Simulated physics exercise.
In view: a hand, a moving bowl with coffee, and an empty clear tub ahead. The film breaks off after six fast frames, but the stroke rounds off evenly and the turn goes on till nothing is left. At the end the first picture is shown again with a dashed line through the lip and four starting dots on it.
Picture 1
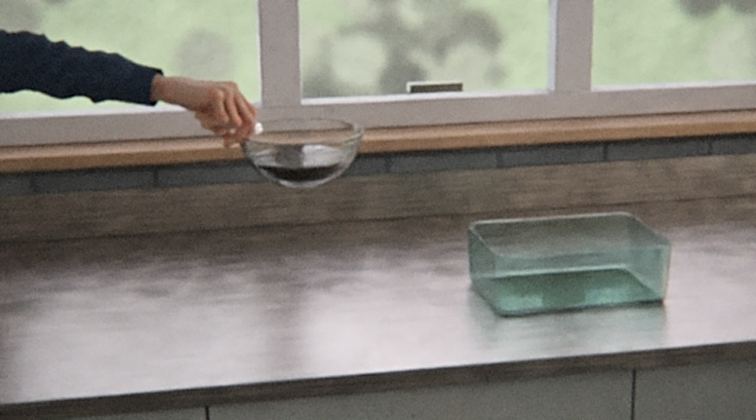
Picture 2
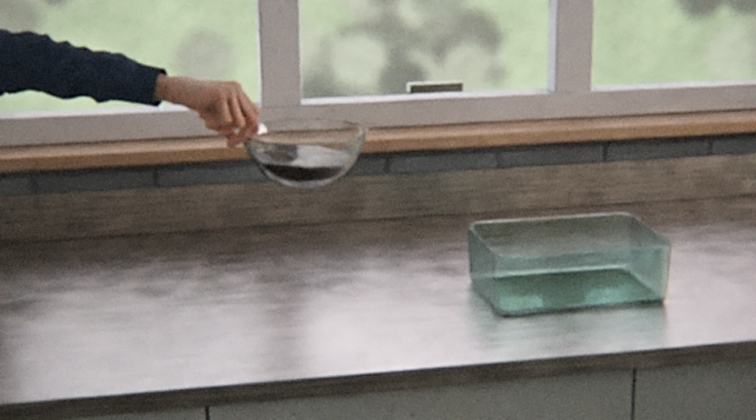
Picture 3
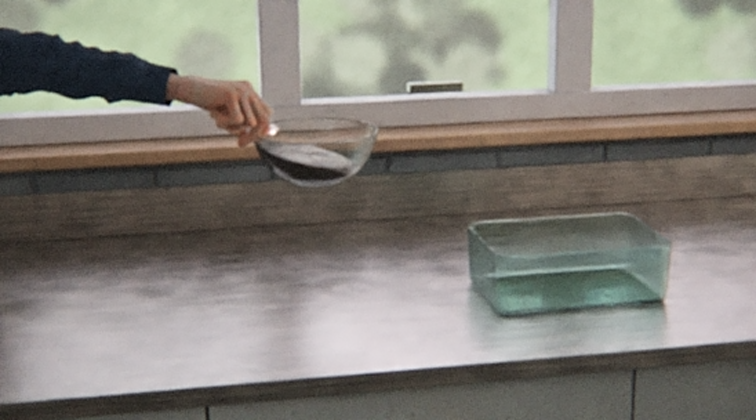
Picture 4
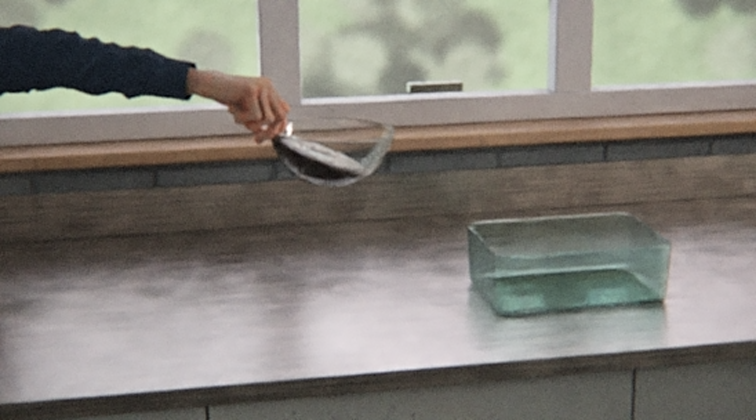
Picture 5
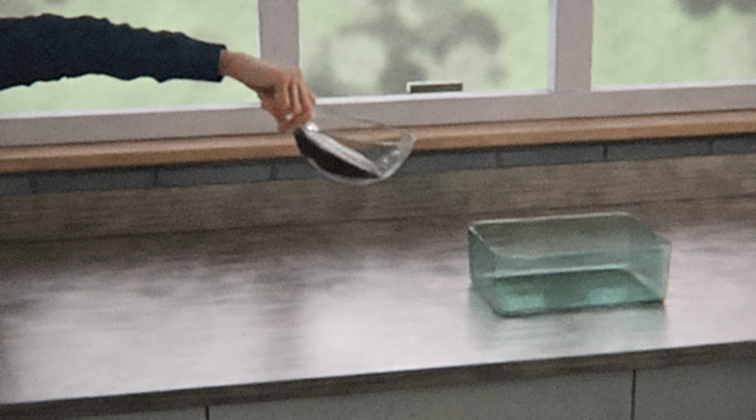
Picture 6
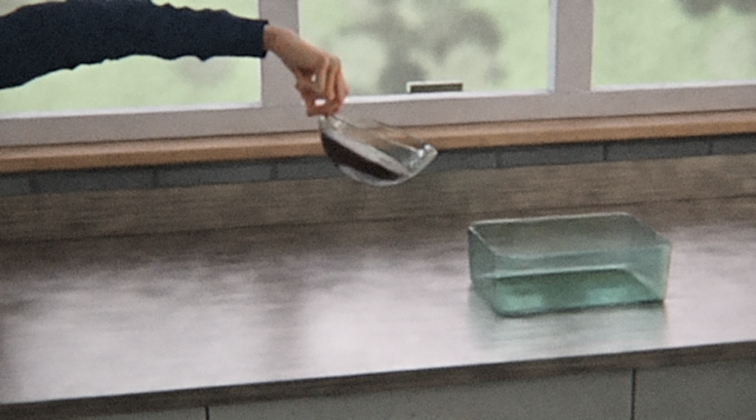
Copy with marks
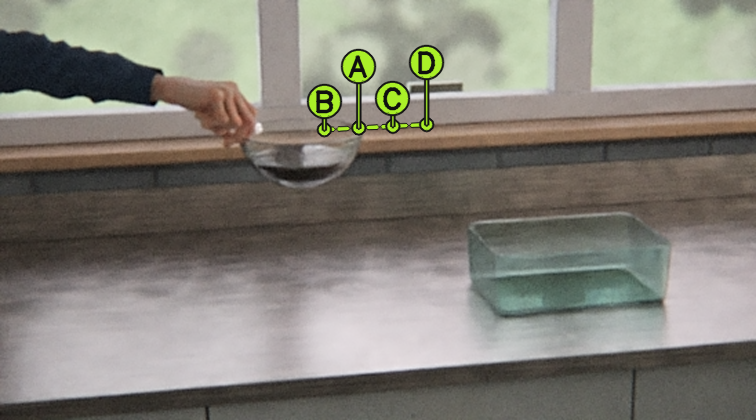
A hand in a dark blue sleeve reaches in from the left above a shiny kitchen counter, seen from the front and slightly above, with greenery blurred beyond white-framed windows. It holds a clear glass bowl of dark coffee, while a clear, green-tinted tub sits on the counter at right. The hand carries the bowl rightward, slowly at first, then tilts it toward the tub, the camera staying still.
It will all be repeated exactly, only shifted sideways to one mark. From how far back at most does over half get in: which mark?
B is the one.
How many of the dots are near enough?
All four.
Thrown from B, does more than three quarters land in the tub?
No.
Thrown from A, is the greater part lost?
No, that is safe.
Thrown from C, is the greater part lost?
No, that is safe.
In lime, A at (358, 128); B at (324, 129); C at (392, 126); D at (426, 124).
For dot A, about 79 % lands in the tub, 8 % falls short and 13 % goes beside or beyond.
For dot B, about 64 % lands in the tub, 27 % falls short and 9 % goes beside or beyond.
For dot C, about 79 % lands in the tub, 4 % falls short and 17 % goes beside or beyond.
For dot D, about 89 % lands in the tub, 5 % falls short and 5 % goes beside or beyond.
